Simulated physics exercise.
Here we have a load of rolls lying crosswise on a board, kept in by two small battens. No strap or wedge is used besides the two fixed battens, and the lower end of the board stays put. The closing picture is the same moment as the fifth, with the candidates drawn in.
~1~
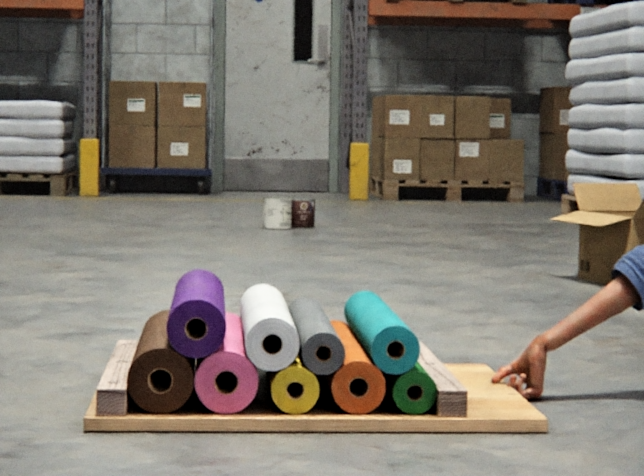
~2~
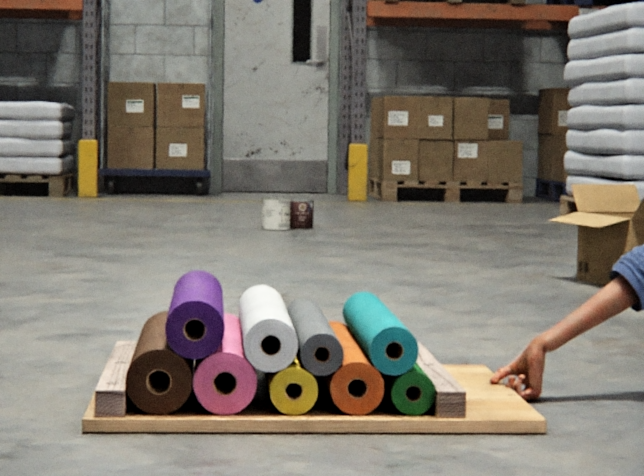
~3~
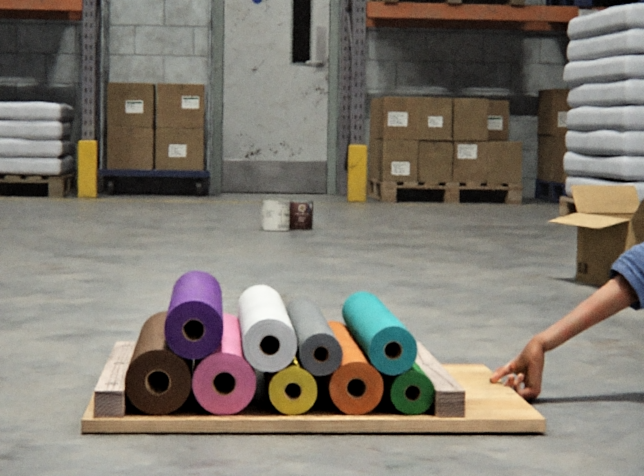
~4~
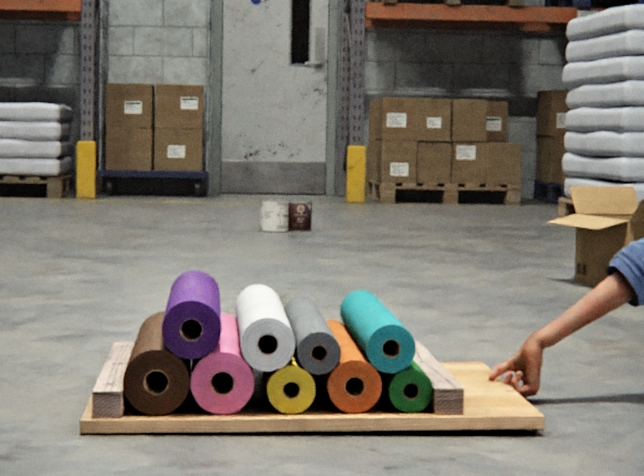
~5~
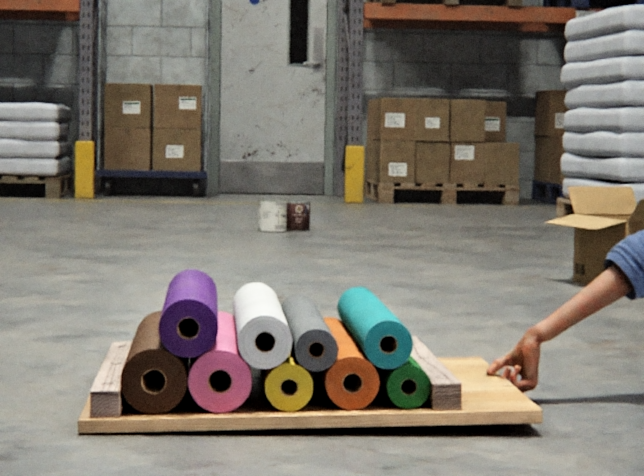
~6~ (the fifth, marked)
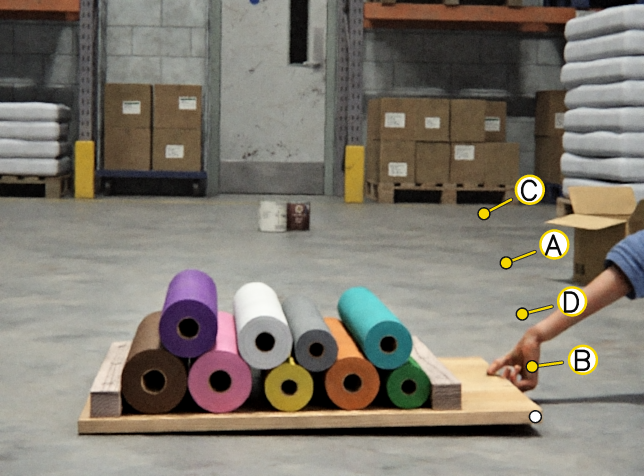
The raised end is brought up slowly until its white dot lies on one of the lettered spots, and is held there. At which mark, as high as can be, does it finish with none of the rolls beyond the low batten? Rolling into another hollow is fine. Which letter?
It can be raised to C.
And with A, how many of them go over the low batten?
The count is none.
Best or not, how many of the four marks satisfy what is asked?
Four of the four.
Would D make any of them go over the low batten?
At D: No.
On the copy, A at (506, 263); B at (532, 367); C at (484, 214); D at (522, 314); the white dot at (536, 417).
On C. First, board at 17°.
Then, board at 28°.
Finally, board at 28°, none over the low batten.
By contrast, A none over the low batten; B none over the low batten; D none over the low batten.
